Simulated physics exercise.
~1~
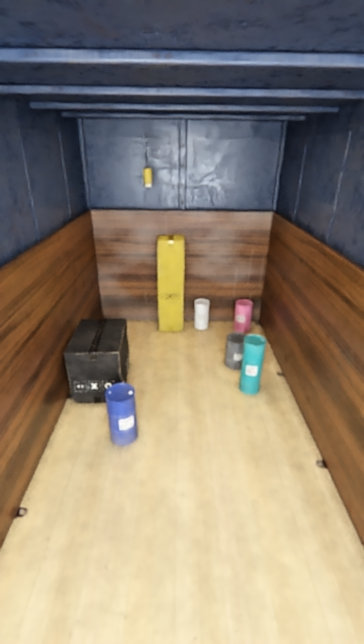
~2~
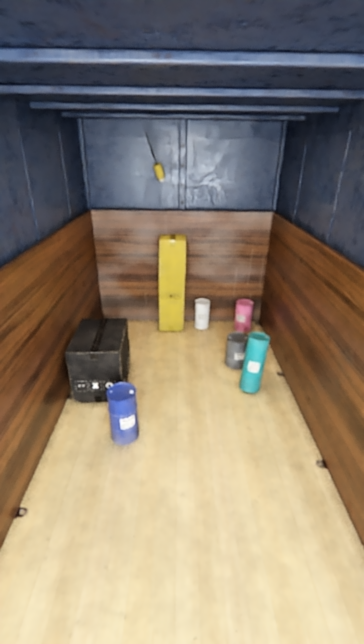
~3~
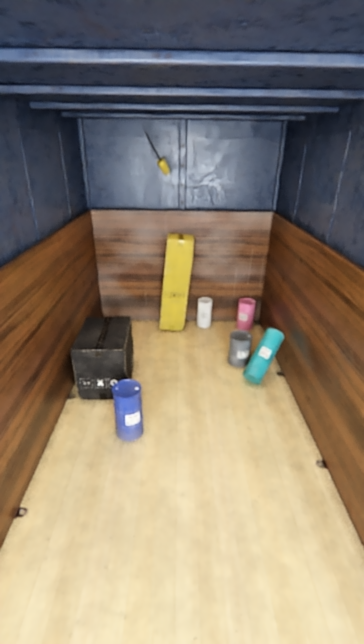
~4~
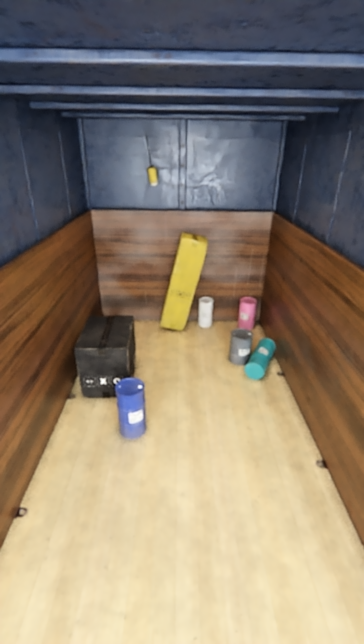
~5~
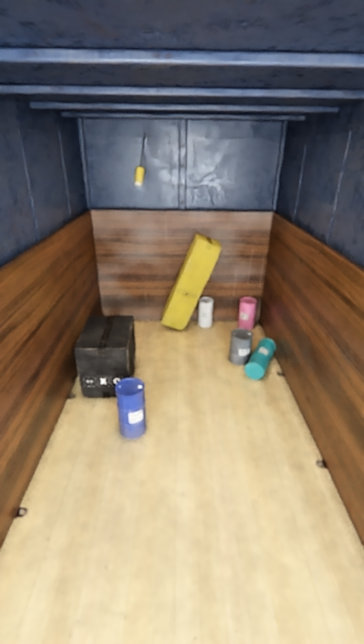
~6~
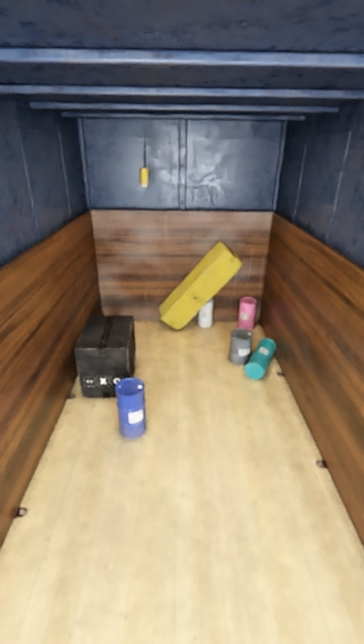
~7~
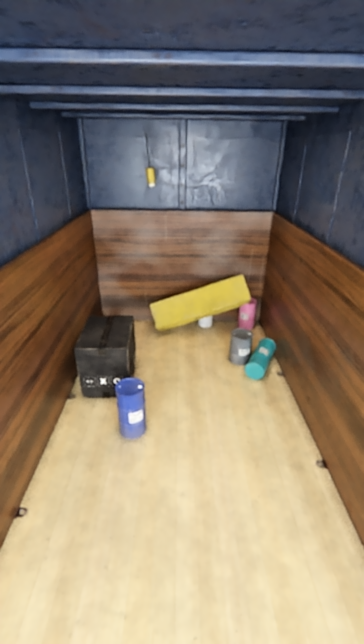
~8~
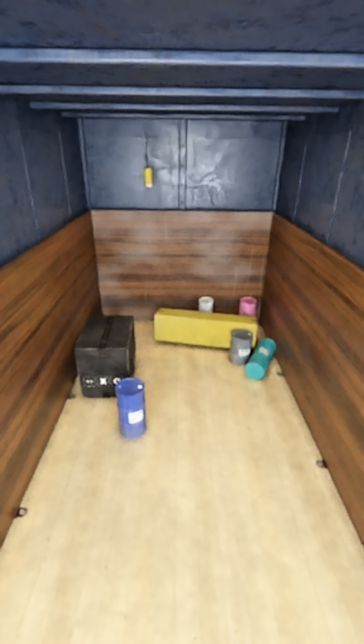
The turquoise canister tips onto its side, then the tall yellow box topples over rightward.
